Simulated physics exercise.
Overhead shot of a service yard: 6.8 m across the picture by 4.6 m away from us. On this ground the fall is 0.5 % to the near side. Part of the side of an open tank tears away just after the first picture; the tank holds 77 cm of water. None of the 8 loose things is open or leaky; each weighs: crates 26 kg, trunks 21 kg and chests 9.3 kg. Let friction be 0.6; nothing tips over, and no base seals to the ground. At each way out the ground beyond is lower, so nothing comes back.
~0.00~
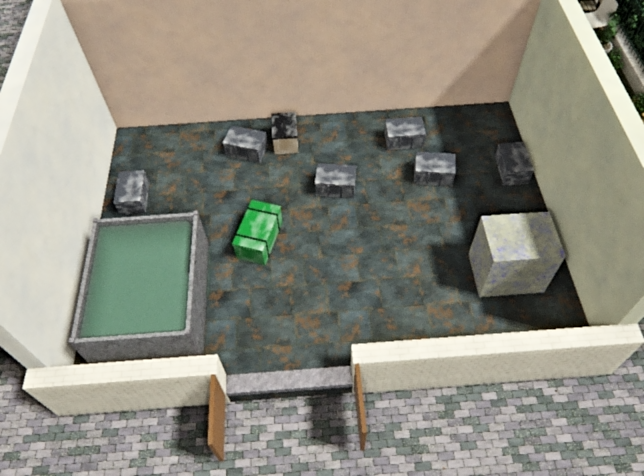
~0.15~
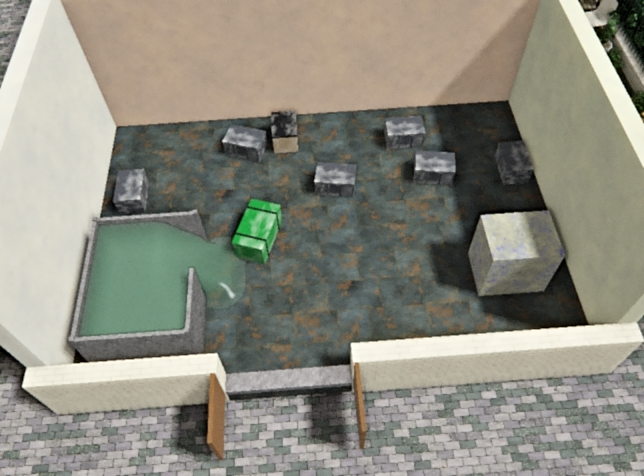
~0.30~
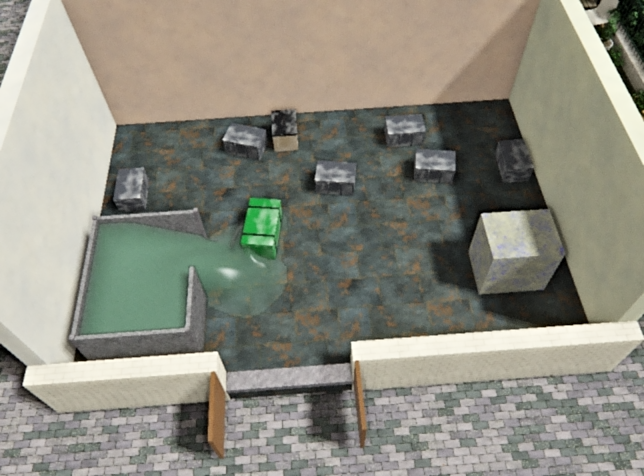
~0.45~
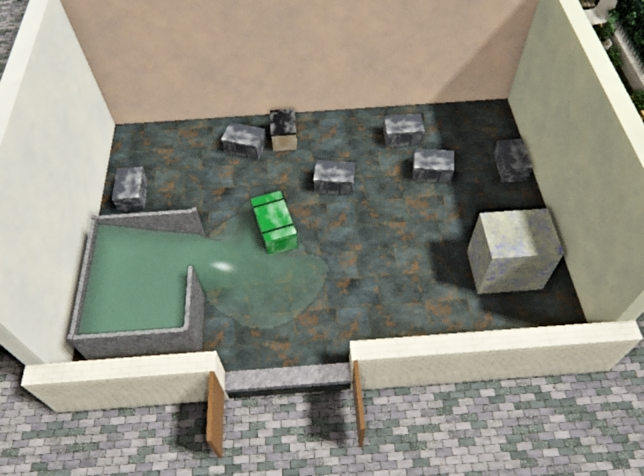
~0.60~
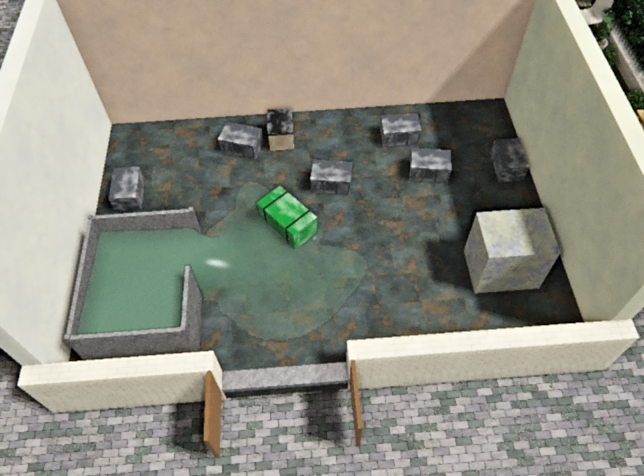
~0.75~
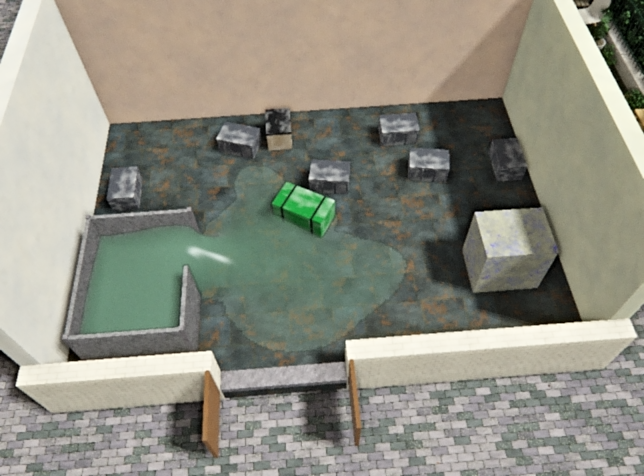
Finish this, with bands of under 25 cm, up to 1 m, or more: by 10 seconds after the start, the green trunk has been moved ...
... more than 1 m.
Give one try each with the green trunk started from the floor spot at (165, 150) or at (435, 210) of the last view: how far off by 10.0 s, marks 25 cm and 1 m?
Try one: It hardly moves. Try two: It is washed away.
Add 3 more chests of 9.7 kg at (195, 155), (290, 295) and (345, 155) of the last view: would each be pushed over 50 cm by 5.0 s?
One by one: Below the mark, beyond the mark, beyond the mark.
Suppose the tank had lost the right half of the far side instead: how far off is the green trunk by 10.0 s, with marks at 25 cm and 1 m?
Afterwards the green trunk stays almost motionless.
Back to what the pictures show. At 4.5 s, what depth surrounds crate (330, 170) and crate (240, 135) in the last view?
5 and 3 cm.
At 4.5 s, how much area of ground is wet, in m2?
Roughly 24 m2.
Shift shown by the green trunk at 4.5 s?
It is about 400 cm out of place by then.
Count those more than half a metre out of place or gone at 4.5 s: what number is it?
By my reckoning, 4.
After 2.0 s the green trunk is near (413, 172), 2.5 m from its start, afloat; 0 of 8 are out; 1 afloat.
After 4.5 s the green trunk is near (531, 184), 4.1 m from its start, afloat; 0 of 8 are out; 3 afloat.
After 7.0 s the green trunk is near (486, 204), 3.4 m from its start, afloat; 0 of 8 are out; 1 afloat.
After 10.0 s the green trunk is near (443, 225), 2.7 m from its start, afloat; 0 of 8 are out; 1 afloat.
